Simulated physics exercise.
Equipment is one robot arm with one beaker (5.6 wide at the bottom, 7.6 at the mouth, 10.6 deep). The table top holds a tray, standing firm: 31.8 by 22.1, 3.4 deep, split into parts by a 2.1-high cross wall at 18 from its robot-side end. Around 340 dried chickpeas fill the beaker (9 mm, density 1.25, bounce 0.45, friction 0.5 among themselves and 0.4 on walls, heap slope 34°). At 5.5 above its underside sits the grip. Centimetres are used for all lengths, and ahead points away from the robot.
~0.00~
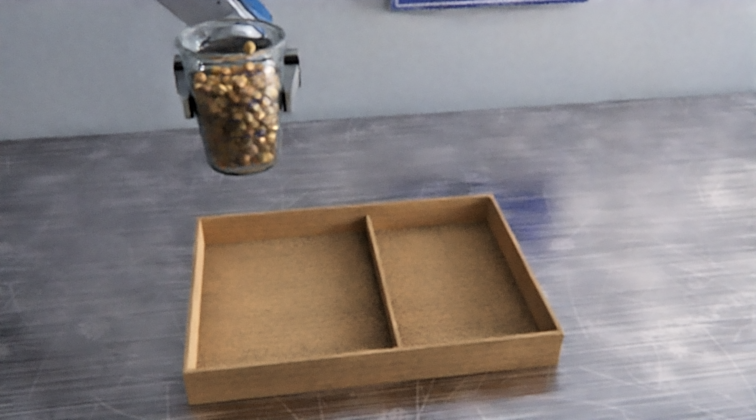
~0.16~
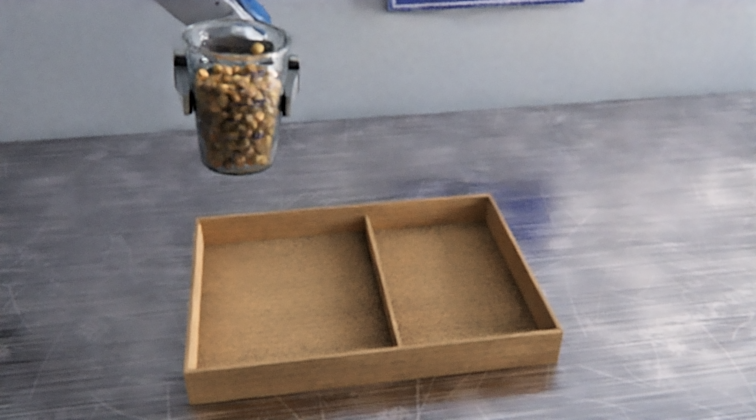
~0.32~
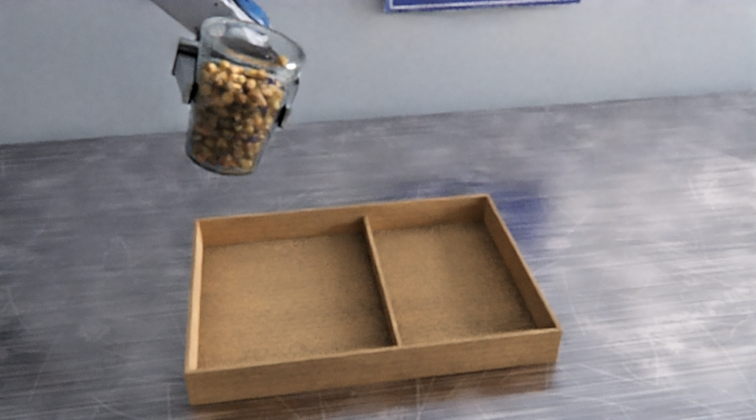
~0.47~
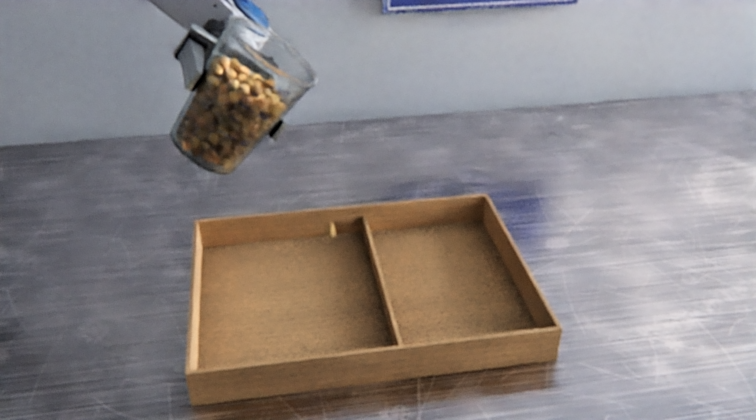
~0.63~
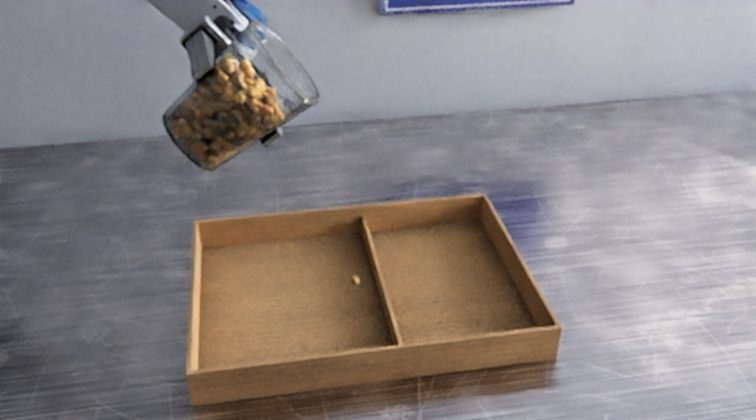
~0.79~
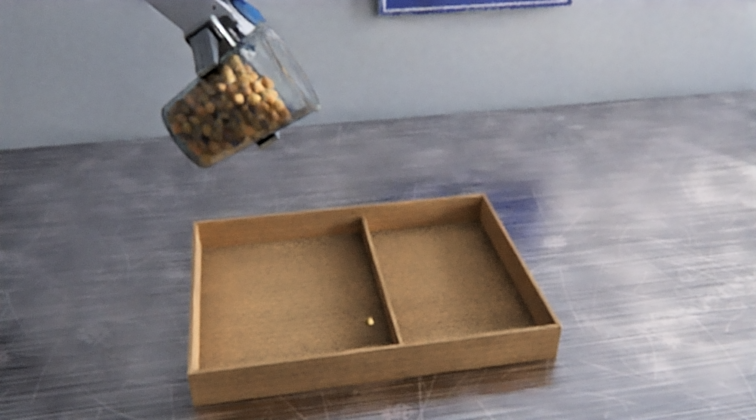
A robot arm tilting a glass beaker of chickpeas rightward above a divided wooden tray, one chickpea dropping into the left section.
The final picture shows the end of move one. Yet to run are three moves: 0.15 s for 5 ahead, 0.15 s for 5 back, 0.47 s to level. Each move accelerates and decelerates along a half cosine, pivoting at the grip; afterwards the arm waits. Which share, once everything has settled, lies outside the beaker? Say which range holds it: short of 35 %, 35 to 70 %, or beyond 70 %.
The range short of 35 % holds it.
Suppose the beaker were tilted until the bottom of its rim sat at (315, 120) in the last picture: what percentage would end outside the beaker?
I'd put it at roughly 30 %.
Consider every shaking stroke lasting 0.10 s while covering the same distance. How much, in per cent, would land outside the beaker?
Then about 25 per cent.
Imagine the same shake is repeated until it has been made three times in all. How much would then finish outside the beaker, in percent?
Approx. 15 per cent.
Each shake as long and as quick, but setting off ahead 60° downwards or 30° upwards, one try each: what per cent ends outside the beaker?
Roughly 0 per cent, then 15 per cent.
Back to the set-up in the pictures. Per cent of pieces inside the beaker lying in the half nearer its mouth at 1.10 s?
Close to 45 in a hundred.
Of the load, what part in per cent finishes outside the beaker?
The share is close to 10 per cent.
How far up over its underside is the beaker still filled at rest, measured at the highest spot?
About 10.0 cm.
After 1.10 s, tilted 58° forward, highest piece 24 above the table; 314 in the beaker, 1 in the robot-side part, 25 in flight or on a rim.
After 1.41 s, tilted 14° forward, highest piece 26 above the table; 309 in the beaker, 21 in the robot-side part, 10 in the far-side part.
After 1.76 s, level, highest piece 27 above the table; 309 in the beaker, 20 in the robot-side part, 11 in the far-side part.
After 2.81 s, level, highest piece 27 above the table; 309 in the beaker, 20 in the robot-side part, 11 in the far-side part.
At rest, 309 in the beaker, 20 in the robot-side part, 11 in the far-side part. That is 9 % outside the beaker.
